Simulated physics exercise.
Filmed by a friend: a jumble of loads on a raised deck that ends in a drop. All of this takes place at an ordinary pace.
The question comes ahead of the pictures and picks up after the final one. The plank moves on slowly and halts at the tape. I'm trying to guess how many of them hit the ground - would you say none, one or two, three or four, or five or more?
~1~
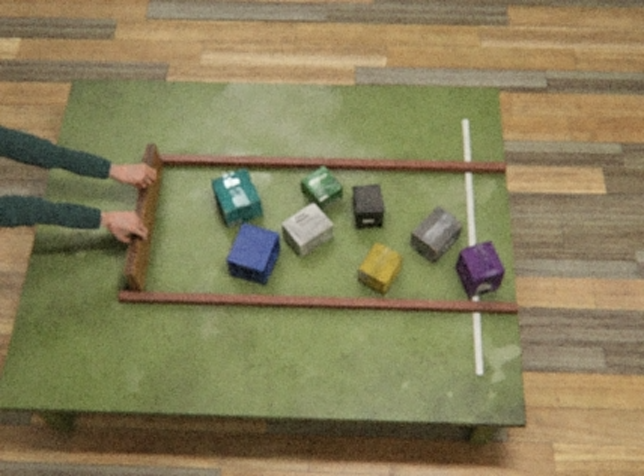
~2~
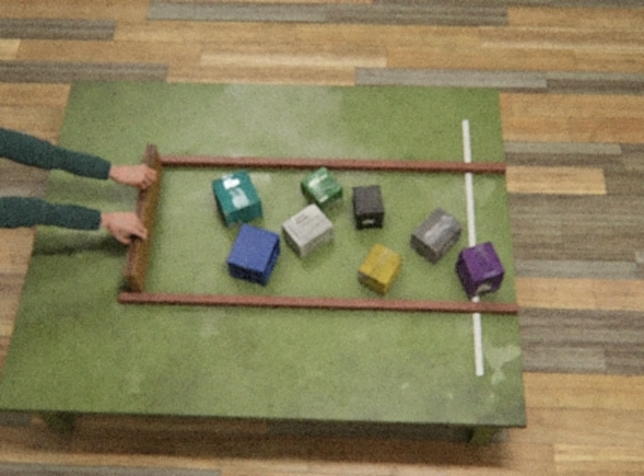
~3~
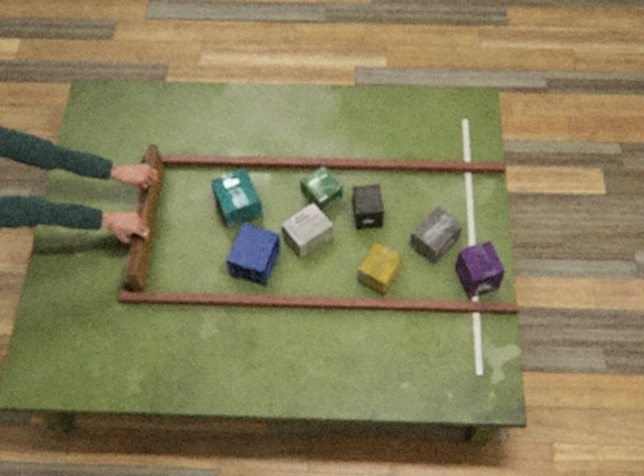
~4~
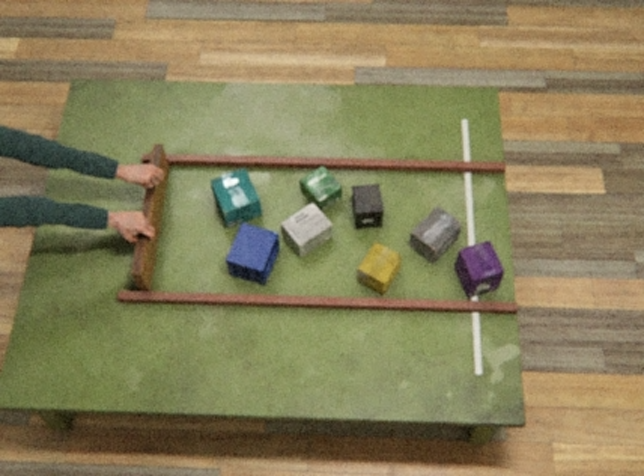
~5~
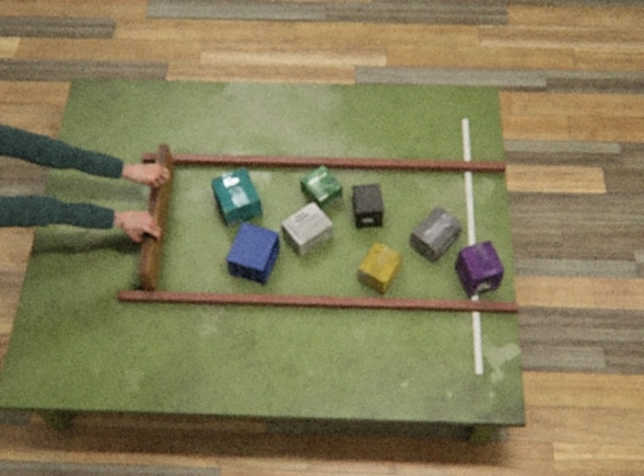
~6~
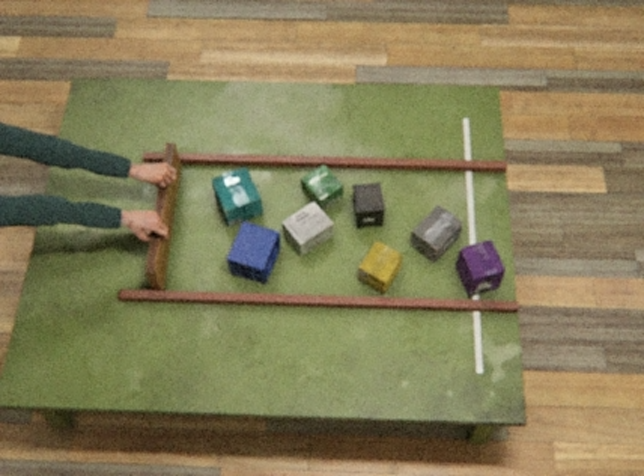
I would say five or more.
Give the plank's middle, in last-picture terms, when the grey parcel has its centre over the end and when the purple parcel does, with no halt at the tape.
Near (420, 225) in the first case, near (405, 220) in the other.
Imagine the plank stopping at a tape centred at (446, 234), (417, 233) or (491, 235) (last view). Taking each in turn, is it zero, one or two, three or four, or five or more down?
Well, in the order given, it's one or two, one or two and 5 or more.
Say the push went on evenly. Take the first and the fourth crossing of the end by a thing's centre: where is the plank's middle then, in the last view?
At roughly (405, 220), then roughly (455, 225).
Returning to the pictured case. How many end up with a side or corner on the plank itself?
3.
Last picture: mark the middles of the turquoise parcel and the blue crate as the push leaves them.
The turquoise parcel ends up near (492, 209), and the blue crate near (495, 258).
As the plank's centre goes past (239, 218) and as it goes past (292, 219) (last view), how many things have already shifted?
First position 2; second position 5.
A little later, none off yet; purple parcel at rest near (480, 268); grey parcel at rest near (436, 234); yellow parcel at rest near (380, 268).
Next, none off yet; purple parcel shifted a little near (484, 271); grey parcel shifted a little near (459, 240); yellow parcel shifted about its own width near (430, 271).
When it is over, the number that fall off is five or more; down, white box, black tote, yellow parcel, grey parcel and purple parcel.
